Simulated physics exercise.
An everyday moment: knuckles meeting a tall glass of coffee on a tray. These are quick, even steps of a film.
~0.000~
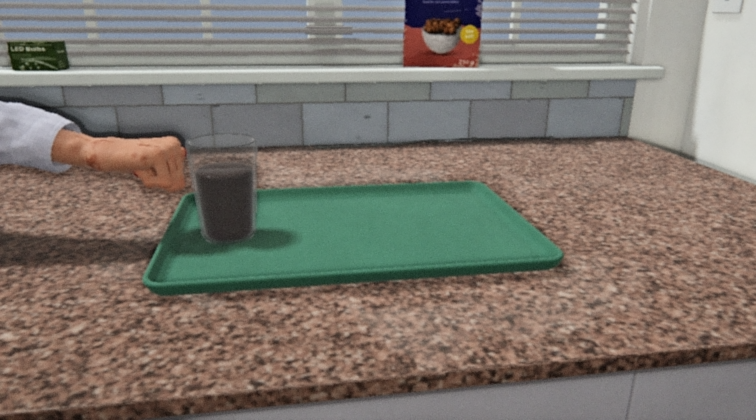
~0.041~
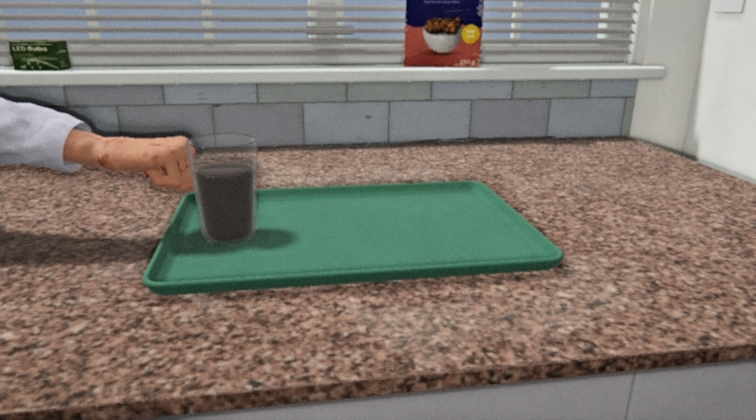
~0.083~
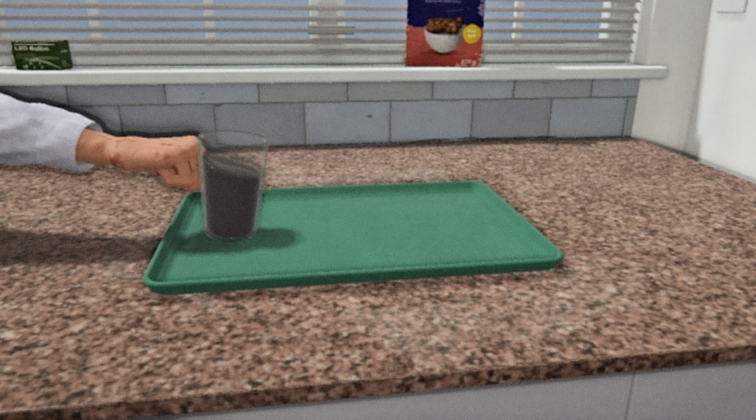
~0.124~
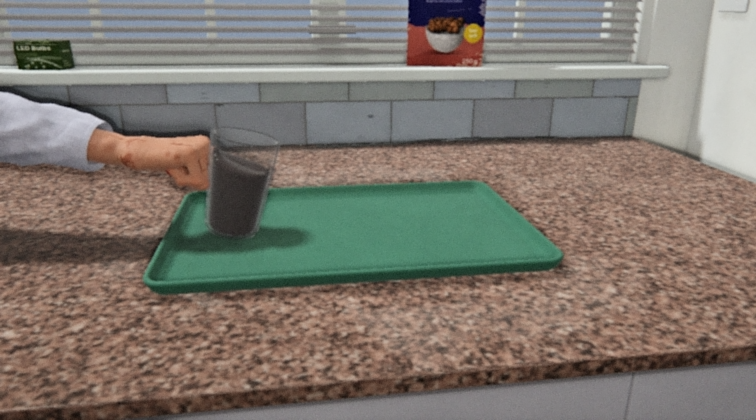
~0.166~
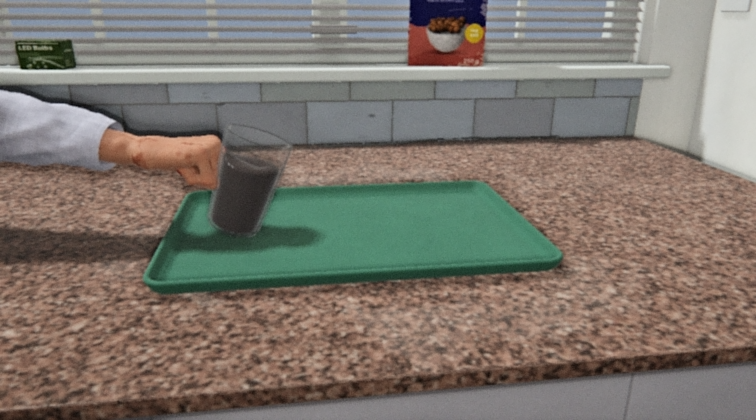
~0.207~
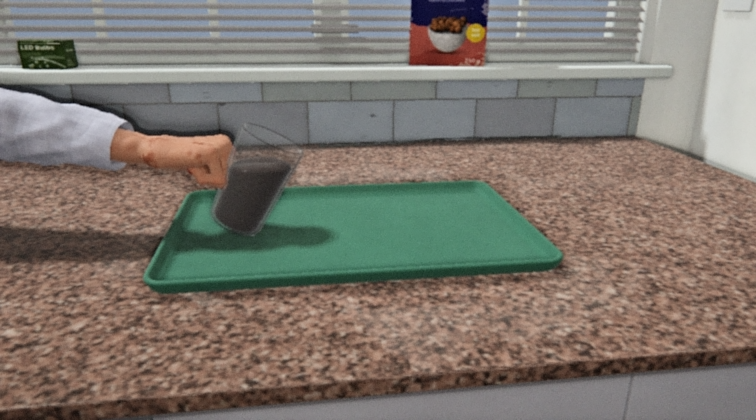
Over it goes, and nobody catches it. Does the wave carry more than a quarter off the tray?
In the end a quarter and more lands beyond the tray.
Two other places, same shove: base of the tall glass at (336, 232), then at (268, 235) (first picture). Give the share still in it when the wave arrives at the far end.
In turn 75 and 55 in a hundred.
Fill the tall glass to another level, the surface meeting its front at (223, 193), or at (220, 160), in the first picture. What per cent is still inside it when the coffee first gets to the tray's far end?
Near 40 % and 45 %.
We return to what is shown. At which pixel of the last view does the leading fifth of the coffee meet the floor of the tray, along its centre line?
Near (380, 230).
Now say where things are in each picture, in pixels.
In the first picture, it leans 0°; its right rim is at (255, 141); the coffee meets the walls at (196, 170) and (253, 168); the tray's far rim is at (516, 214); the tray is clear ahead.
In the second picture, it leans 0°; its right rim is at (255, 141); the coffee meets the walls at (196, 170) and (254, 168).
In the third picture, it leans 6°; its right rim is at (267, 142); the coffee meets the walls at (204, 154) and (260, 172).
In the fourth picture, it leans 13°; its right rim is at (278, 144); the coffee meets the walls at (214, 147) and (270, 171).
In the fifth picture, it leans 20°; its right rim is at (291, 148); the coffee meets the walls at (223, 161) and (279, 166).
In the sixth picture, it leans 27°; its right rim is at (302, 153); the coffee meets the walls at (227, 170) and (292, 162).
A moment on, the tall glass is falling and 100 per cent is in the glass, 0 on the tray and 0 above or beyond its rim.
Next, the tall glass lies on its side and 68 per cent is in the glass, 17 on the tray and 15 above or beyond its rim.
Then the tall glass lies on its side and 36 per cent is in the glass, 60 on the tray and 4 above or beyond its rim.
Later the tall glass lies on its side and 19 per cent is in the glass, 43 on the tray and 38 above or beyond its rim.
At rest 60 per cent is held by tray and glass, 40 is off the tray.
